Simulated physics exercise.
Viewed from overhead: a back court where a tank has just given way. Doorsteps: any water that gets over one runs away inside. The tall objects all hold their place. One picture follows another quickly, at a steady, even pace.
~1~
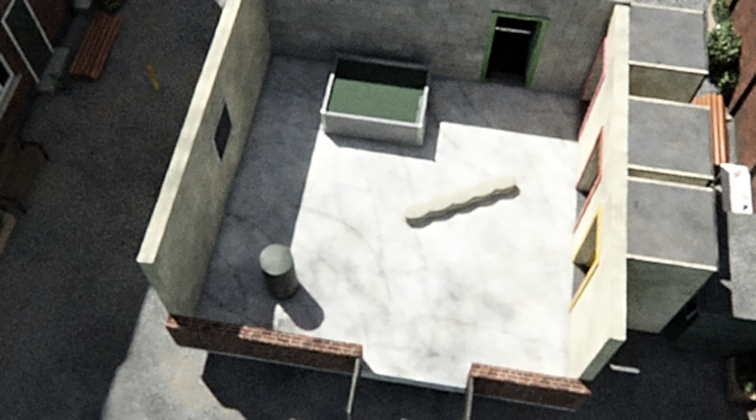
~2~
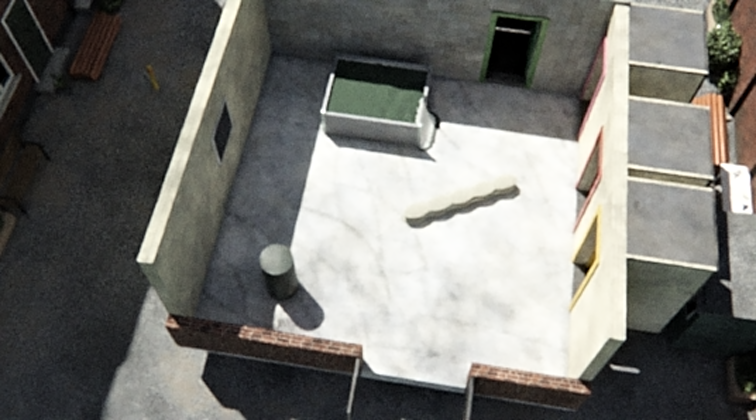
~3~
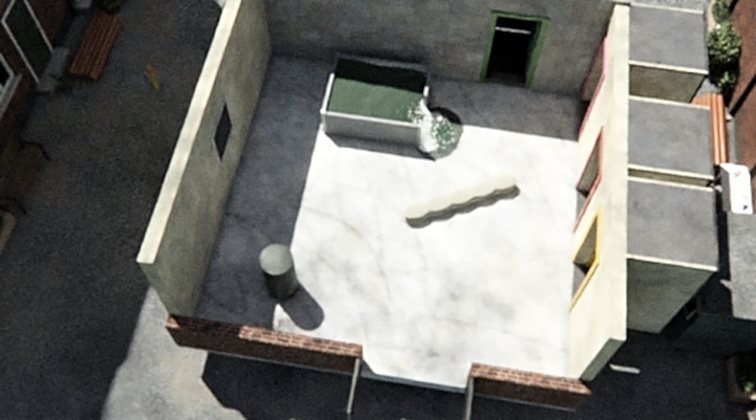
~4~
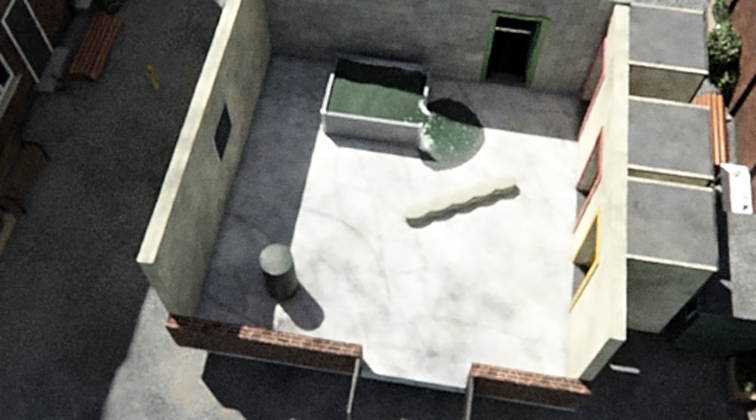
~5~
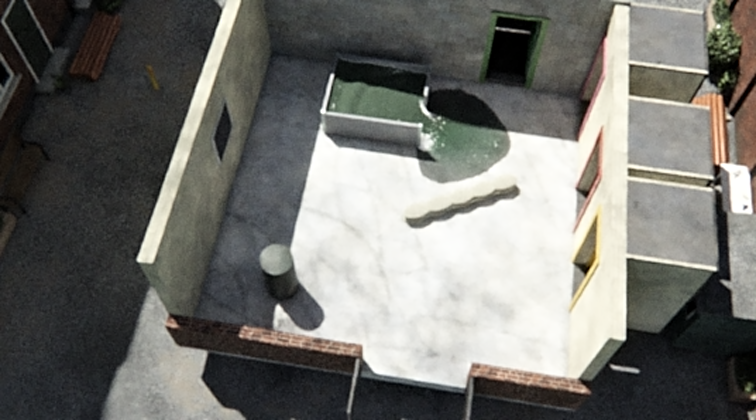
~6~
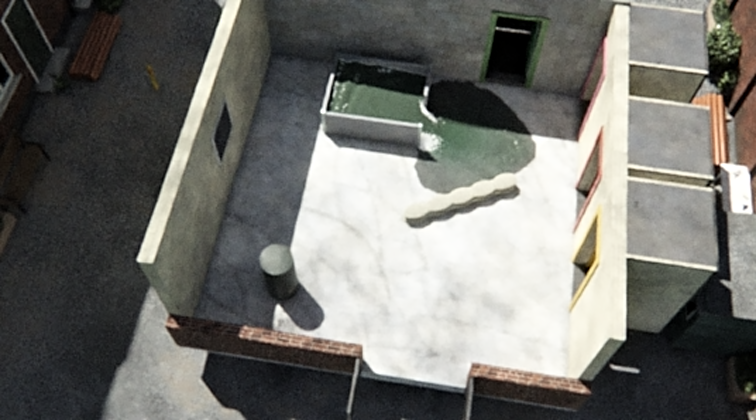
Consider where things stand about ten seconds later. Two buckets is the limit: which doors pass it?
The pink door tops two buckets; the green door never tops two buckets; the yellow door never tops two buckets; the red door tops two buckets.
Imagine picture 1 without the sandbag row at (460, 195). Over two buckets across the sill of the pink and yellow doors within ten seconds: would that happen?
My guess is the pink door overshoots, and the yellow door overshoots too.
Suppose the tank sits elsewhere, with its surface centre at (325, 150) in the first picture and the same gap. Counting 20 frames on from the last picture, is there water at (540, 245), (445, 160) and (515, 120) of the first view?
The first spot ends up left untouched, the second sodden and the third sodden.
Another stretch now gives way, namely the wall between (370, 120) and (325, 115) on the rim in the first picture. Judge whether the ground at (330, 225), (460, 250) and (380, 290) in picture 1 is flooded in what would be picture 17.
Spot one ends up deluged, spot two untouched by the spill, spot three deluged.
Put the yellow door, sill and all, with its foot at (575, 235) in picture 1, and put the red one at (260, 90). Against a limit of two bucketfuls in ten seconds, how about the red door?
The red one does not overflow.
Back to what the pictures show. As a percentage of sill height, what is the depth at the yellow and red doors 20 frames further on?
First 90 percent, then 210 percent.
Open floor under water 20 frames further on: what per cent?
My estimate is roughly 30 percent.
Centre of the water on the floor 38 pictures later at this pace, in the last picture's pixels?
Somewhere near (464, 155).
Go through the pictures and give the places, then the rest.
In the first frame, the water tank at (378, 91) is whole and still.
In the second frame, water pours out at (420, 123) and has run to (435, 118).
In the third frame, the front is at (459, 129), out from the gap at (420, 124).
In the fourth frame, water pours out at (420, 125) and has run to (481, 134).
In the fifth frame, water pours out at (420, 125) and has run to (505, 149).
In the sixth frame, the front is at (530, 156), out from the gap at (420, 124).
A moment on, water covers 20 % of the floor; the pink door wet at the sill, nothing in, the green door wet at the sill, nothing in, the yellow door not reached, the red door wet at the sill, nothing in.
Next, water covers 20 % of the floor; the pink door under two buckets in, the green door wet at the sill, nothing in, the yellow door not reached, the red door under two buckets in.
Then, water covers 30 % of the floor; the pink door over two buckets in, the green door wet at the sill, nothing in, the yellow door wet at the sill, nothing in, the red door over two buckets in.
Later, water covers 45 % of the floor; the pink door far over two buckets in, the green door under two buckets in, the yellow door wet at the sill, nothing in, the red door over two buckets in.
In the end, water covers 65 % of the floor; the pink door far over two buckets in, the green door under two buckets in, the yellow door wet at the sill, nothing in, the red door far over two buckets in.
